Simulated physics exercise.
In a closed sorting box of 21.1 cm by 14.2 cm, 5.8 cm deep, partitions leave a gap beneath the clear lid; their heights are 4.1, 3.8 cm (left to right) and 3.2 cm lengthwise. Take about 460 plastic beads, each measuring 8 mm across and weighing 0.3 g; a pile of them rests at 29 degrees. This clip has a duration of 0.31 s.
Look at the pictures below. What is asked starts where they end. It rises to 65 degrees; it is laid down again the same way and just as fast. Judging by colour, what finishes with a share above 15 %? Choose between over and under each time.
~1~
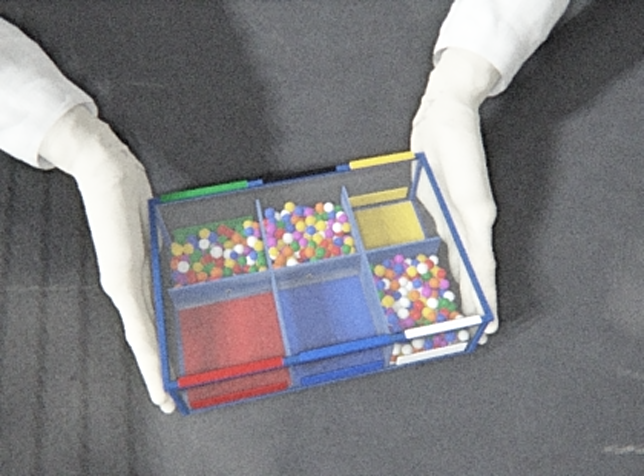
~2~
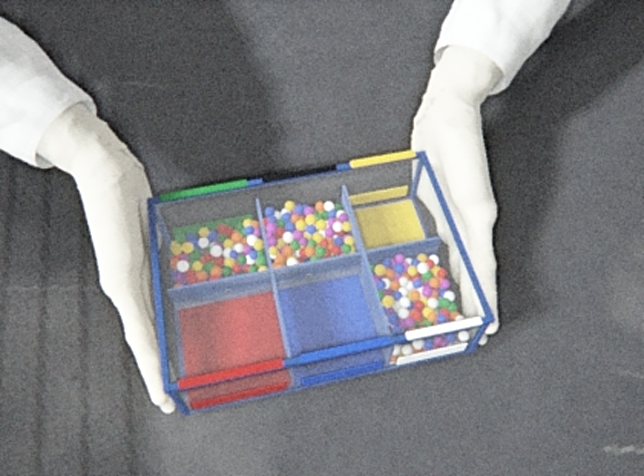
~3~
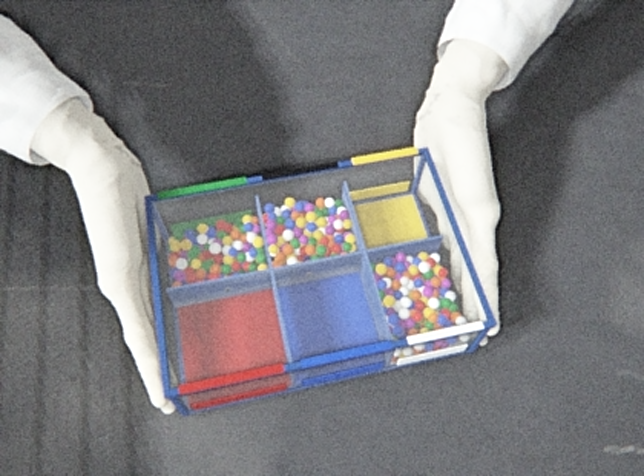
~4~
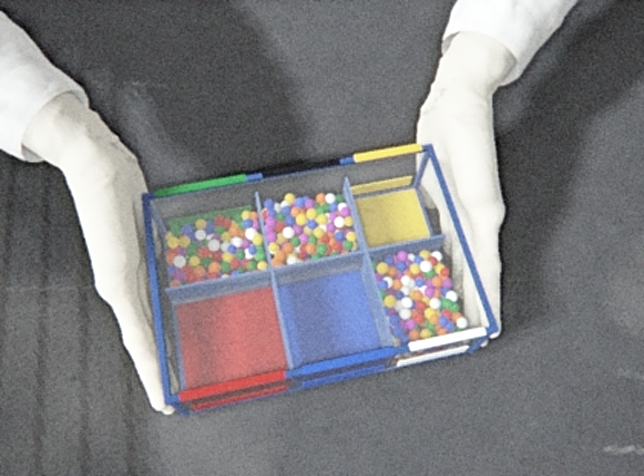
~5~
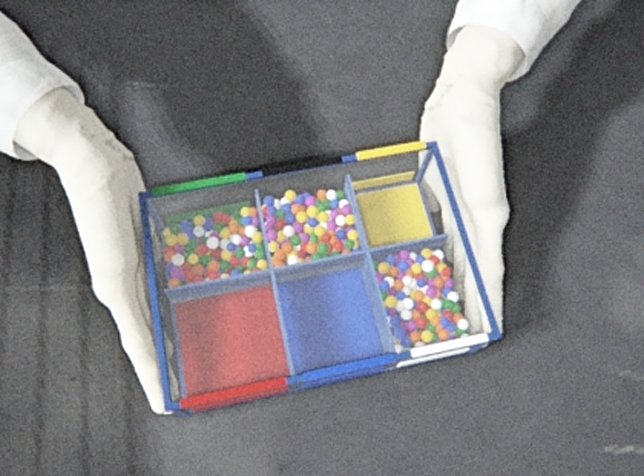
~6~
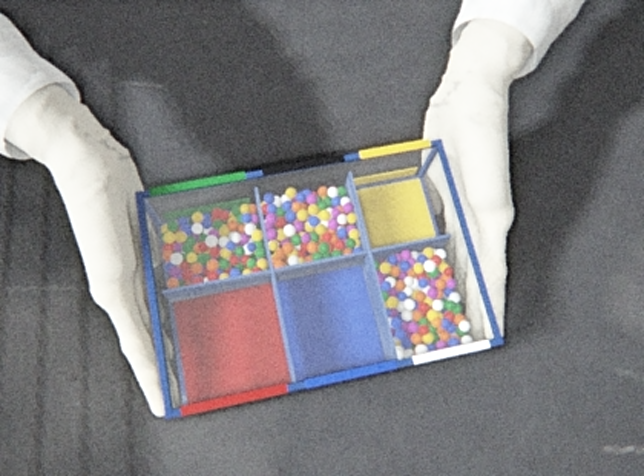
Red compartment: Under. Blue compartment: Under. Green compartment: Over. Yellow compartment: Under. White compartment: Over. Black compartment: Over.
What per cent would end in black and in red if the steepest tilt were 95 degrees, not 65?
Shares: Black 5 and red 20, per cent.
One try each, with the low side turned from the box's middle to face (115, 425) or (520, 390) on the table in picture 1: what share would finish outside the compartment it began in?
That would be close to 10 per cent, then close to 10 per cent.
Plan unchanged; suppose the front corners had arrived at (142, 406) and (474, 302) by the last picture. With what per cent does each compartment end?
By the end red holds 5%, blue holds 5%, green holds 25%, yellow holds 0%, white holds 30% and black holds 30%.
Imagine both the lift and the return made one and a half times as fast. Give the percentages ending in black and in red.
Per cent - black: 30; red: 0.
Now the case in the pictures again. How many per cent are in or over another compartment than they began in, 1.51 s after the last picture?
Share: Approx. 10 %.
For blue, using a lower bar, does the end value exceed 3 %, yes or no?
Blue: It does.
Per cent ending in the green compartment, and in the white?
In the green compartment 25 percent, in the white 35 percent.
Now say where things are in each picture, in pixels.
Box tilt 0 degrees, front corners at (170, 384) and (486, 316); green 30 %, white 35 %, black 40 %, in the first frame.
Box tilt 1 degrees, front corners at (170, 385) and (487, 318), in the second frame.
Box tilt 4 degrees, front corners at (170, 390) and (489, 322), lowest corner left front, in the third frame.
Box tilt 8 degrees, front corners at (171, 397) and (491, 327), lowest corner left front, in the fourth frame.
Box tilt 12 degrees, front corners at (171, 404) and (493, 333), lowest corner left front, in the fifth frame.
Box tilt 16 degrees, front corners at (172, 410) and (495, 339), lowest corner left front; green 30 %, white 35 %, black 40 %, in the sixth frame.
Then, 0.91 s after the last picture, tilt 64 degrees; blue 5 %, green 30 %, white 35 %, black 35 %.
Then, 1.51 s after the last picture, tilt 28 degrees; blue 5 %, green 25 %, white 35 %, black 30 %.
Then, 2.17 s after the last picture, tilt 0 degrees; blue 5 %, green 25 %, white 35 %, black 30 %.
In the end, red 0 %, blue 5 %, green 25 %, yellow 0 %, white 35 %, black 30 %.
